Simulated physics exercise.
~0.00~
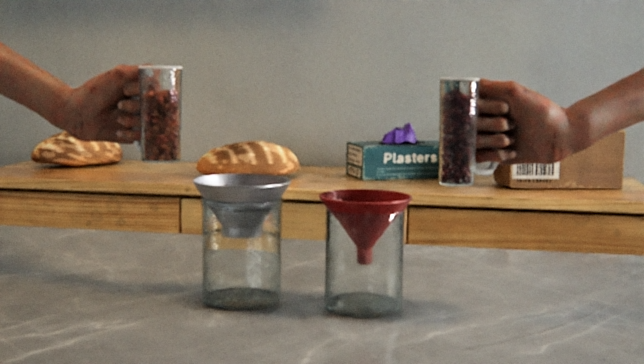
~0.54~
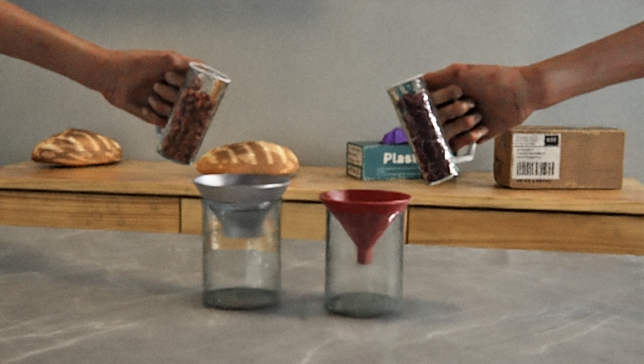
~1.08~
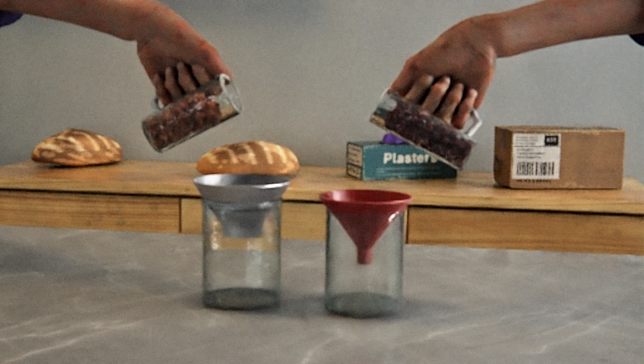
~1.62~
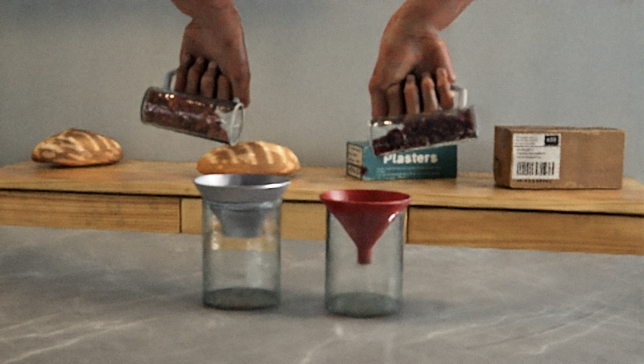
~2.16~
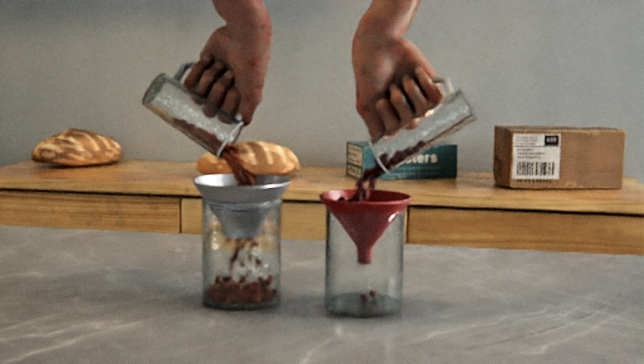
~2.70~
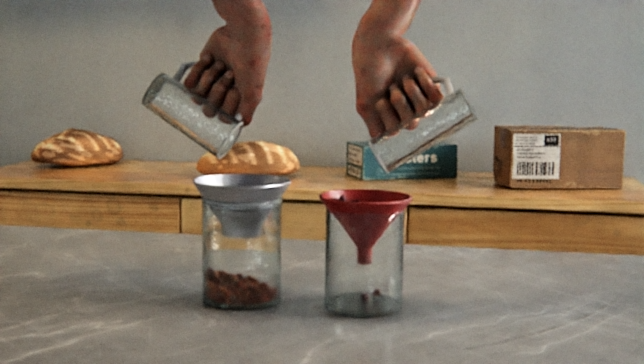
On a grey table in front of a wooden counter, two hands tipped glass mugs of small dark red pieces over two funnelled jars until both were empty; the left pile dropped through the grey funnel, while only a few pieces got past the red one.
